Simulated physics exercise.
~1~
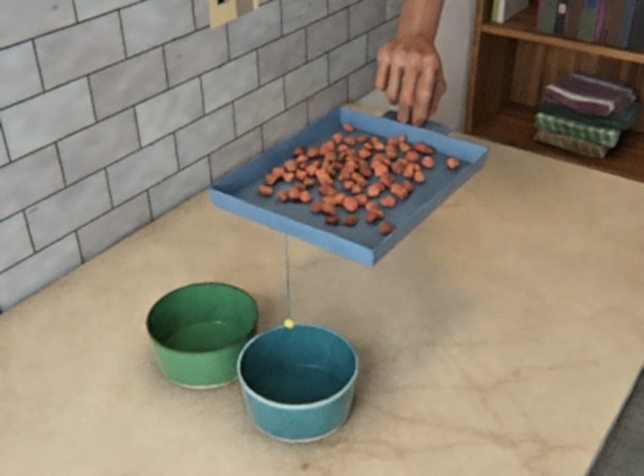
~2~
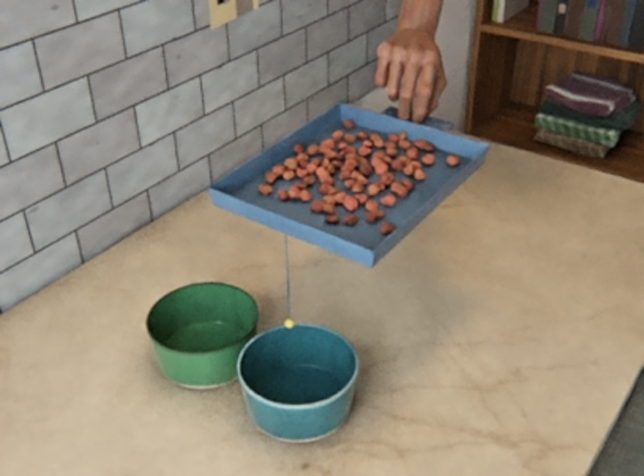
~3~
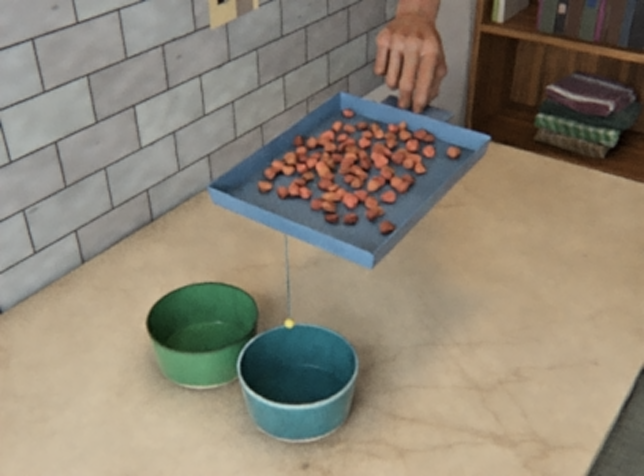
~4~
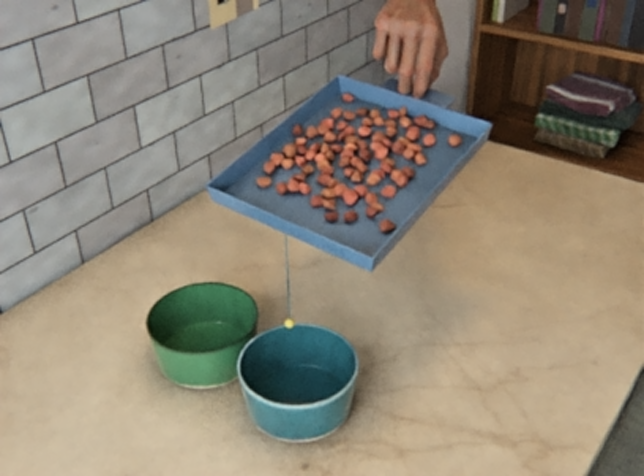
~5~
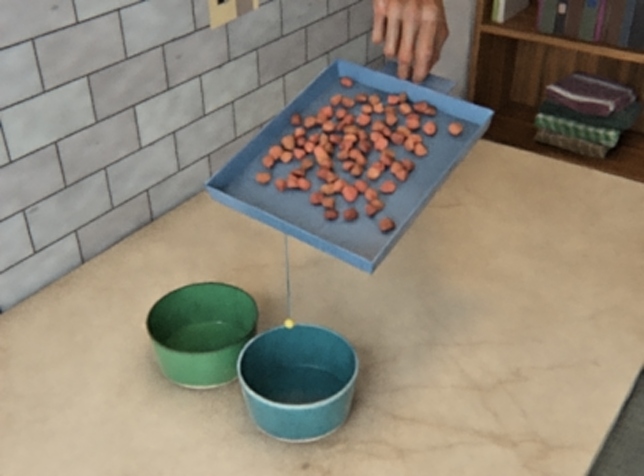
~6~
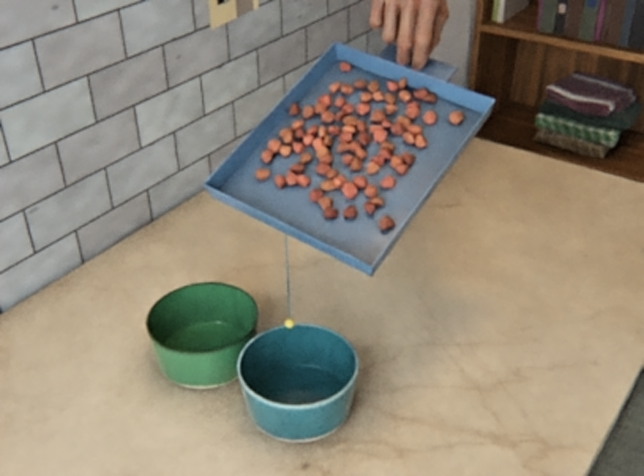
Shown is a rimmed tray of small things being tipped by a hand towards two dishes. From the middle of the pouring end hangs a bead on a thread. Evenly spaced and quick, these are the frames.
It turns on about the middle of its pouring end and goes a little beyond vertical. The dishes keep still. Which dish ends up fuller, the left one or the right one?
The right one.
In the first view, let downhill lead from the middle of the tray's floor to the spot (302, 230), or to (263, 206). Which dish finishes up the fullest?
Case one: The dish to the right. Case two: The dish to the left.
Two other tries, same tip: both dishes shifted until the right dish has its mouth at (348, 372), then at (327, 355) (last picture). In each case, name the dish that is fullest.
Try 1 - the dish at right, try 2 - the dish at right.
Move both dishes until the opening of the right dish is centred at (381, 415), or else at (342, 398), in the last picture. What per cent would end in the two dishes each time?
The first yields 80 per cent and the second 90 per cent.
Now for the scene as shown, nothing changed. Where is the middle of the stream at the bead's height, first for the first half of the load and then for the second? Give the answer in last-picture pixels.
Around (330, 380), followed by around (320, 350).
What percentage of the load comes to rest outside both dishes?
I'd put it close to 40 per cent.
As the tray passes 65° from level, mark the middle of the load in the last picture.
Look around (332, 227) in the last picture.
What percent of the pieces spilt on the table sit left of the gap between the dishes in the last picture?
Left share: Some 10 per cent.
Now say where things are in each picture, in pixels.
Corners of the pouring end at (213, 187) and (372, 247), level; middle of the load at (356, 177), bits of crushed brick; left dish at (166, 363); right dish at (262, 415); bead on its thread at (290, 323), in the first frame.
Corners of the pouring end at (212, 187) and (372, 248), level; middle of the load at (356, 175), in the second frame.
Corners of the pouring end at (212, 186) and (372, 251), tipped barely, lowest at the right corner; middle of the load at (356, 169), in the third frame.
Corners of the pouring end at (211, 185) and (371, 255), tipped a little, lowest at the right corner; middle of the load at (356, 161), in the fourth frame.
Corners of the pouring end at (209, 184) and (371, 259), tipped clearly, lowest at the right corner; middle of the load at (355, 153), in the fifth frame.
Corners of the pouring end at (208, 183) and (370, 263), tipped clearly, lowest at the right corner; middle of the load at (354, 146); left dish at (166, 363); right dish at (262, 415), in the sixth frame.
Soon, tray tipped steeply; nearly all on the tray; a stray few in the air.
A while on, tray tipped past a quarter turn; about a third on the tray; about a quarter in the right dish; about a quarter outside both; a small part in the air.
Towards the end, tray tipped past a quarter turn; about half in the right dish; about half outside both.
Finally, tray tipped past a quarter turn; about half in the right dish; none in the left dish; about half outside both.
